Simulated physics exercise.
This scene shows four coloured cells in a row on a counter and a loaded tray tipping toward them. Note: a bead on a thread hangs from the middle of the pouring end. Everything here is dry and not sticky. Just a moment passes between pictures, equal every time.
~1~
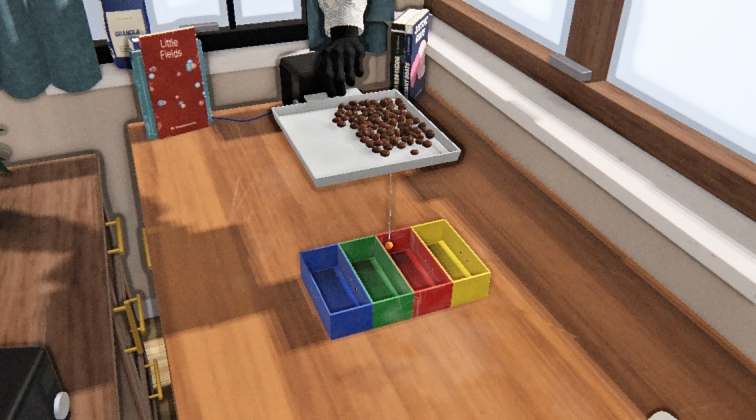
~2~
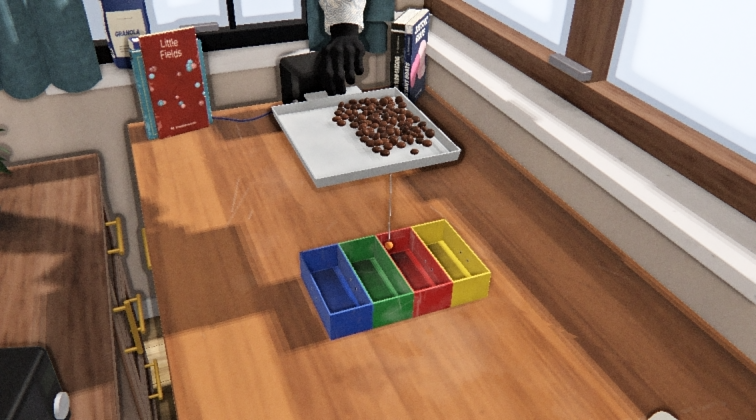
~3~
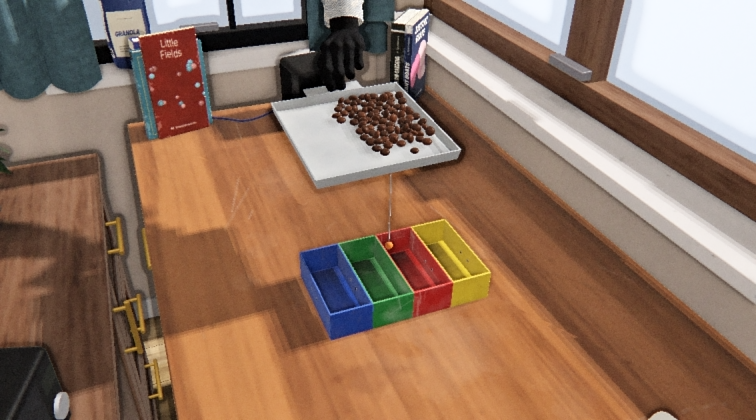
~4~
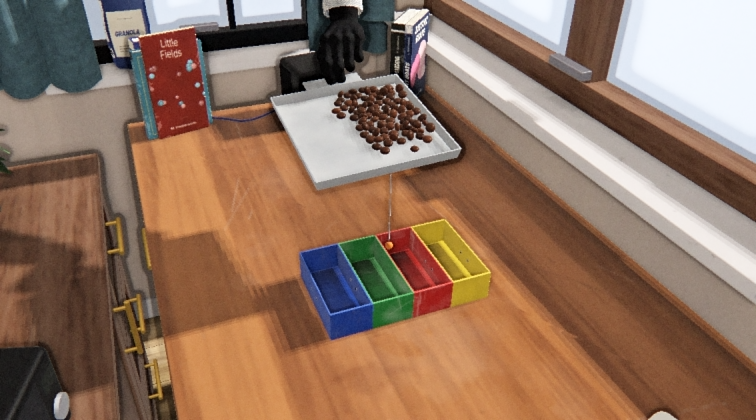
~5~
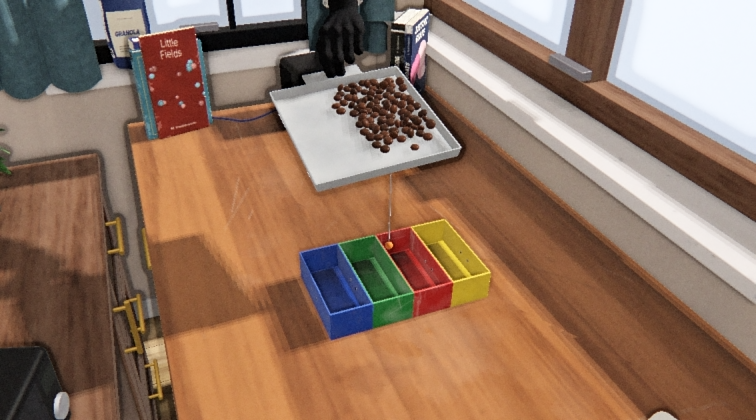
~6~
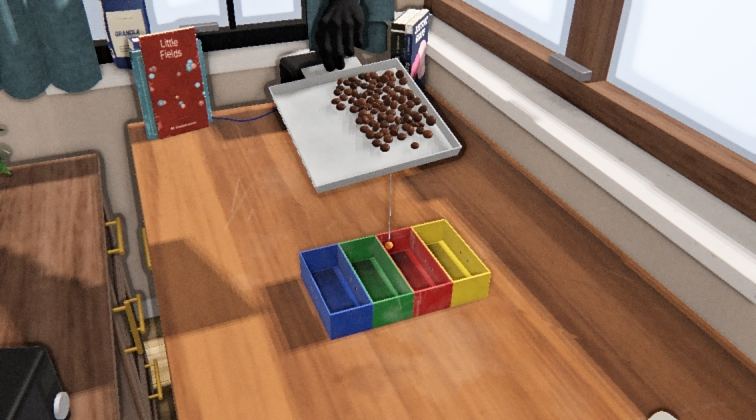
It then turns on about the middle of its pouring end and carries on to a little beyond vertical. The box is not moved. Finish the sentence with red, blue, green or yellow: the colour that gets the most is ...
... Blue.
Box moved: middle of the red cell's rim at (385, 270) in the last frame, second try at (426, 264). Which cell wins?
First try: The green one; second try: Blue.
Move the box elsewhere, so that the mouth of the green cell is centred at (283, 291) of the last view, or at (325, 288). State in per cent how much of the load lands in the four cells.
Near 90 and 100 percent respectively.
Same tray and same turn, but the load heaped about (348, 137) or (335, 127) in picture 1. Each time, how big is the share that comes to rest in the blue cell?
About 60 %, then about 70 %.
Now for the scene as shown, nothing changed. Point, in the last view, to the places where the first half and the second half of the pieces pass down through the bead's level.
The early half goes through (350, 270), the late half through (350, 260).
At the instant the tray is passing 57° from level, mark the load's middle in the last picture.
The middle of the load sits near (363, 160).
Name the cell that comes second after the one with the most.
The one in second place is the green one.
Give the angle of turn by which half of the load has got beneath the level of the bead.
Around 95 degrees of turn.
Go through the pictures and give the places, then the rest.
In the first picture, corners of the pouring end at (317, 177) and (458, 150), level; middle of the load at (378, 121), flat chocolate drops; bead on its thread at (389, 245); blue cell at (352, 319); green cell at (393, 308); red cell at (433, 297); yellow cell at (471, 287).
In the second picture, corners of the pouring end at (317, 177) and (458, 150), level; middle of the load at (378, 120).
In the third picture, corners of the pouring end at (317, 179) and (458, 149), tipped barely, lowest at the left corner; middle of the load at (378, 117).
In the fourth picture, corners of the pouring end at (317, 181) and (458, 148), tipped a little, lowest at the left corner; middle of the load at (378, 112).
In the fifth picture, corners of the pouring end at (317, 183) and (458, 147), tipped a little, lowest at the left corner; middle of the load at (378, 107).
In the sixth picture, corners of the pouring end at (317, 184) and (459, 146), tipped a little, lowest at the left corner; middle of the load at (378, 103); blue cell at (352, 319); green cell at (393, 308); red cell at (433, 297); yellow cell at (471, 287).
Soon, tray tipped steeply; nearly all on the tray; a small part falling or outside the box.
A while on, tray tipped right over; about half on the tray; about a quarter in the blue cell; a small part in the green cell; a stray few in the red cell; a small part falling or outside the box.
Towards the end, tray tipped past a quarter turn; about half in the blue cell; about a third in the green cell; a small part in the red cell; a small part falling or outside the box.
Finally, tray tipped past a quarter turn; about half in the blue cell; about a third in the green cell; a small part in the red cell; none in the yellow cell; a small part outside the box.
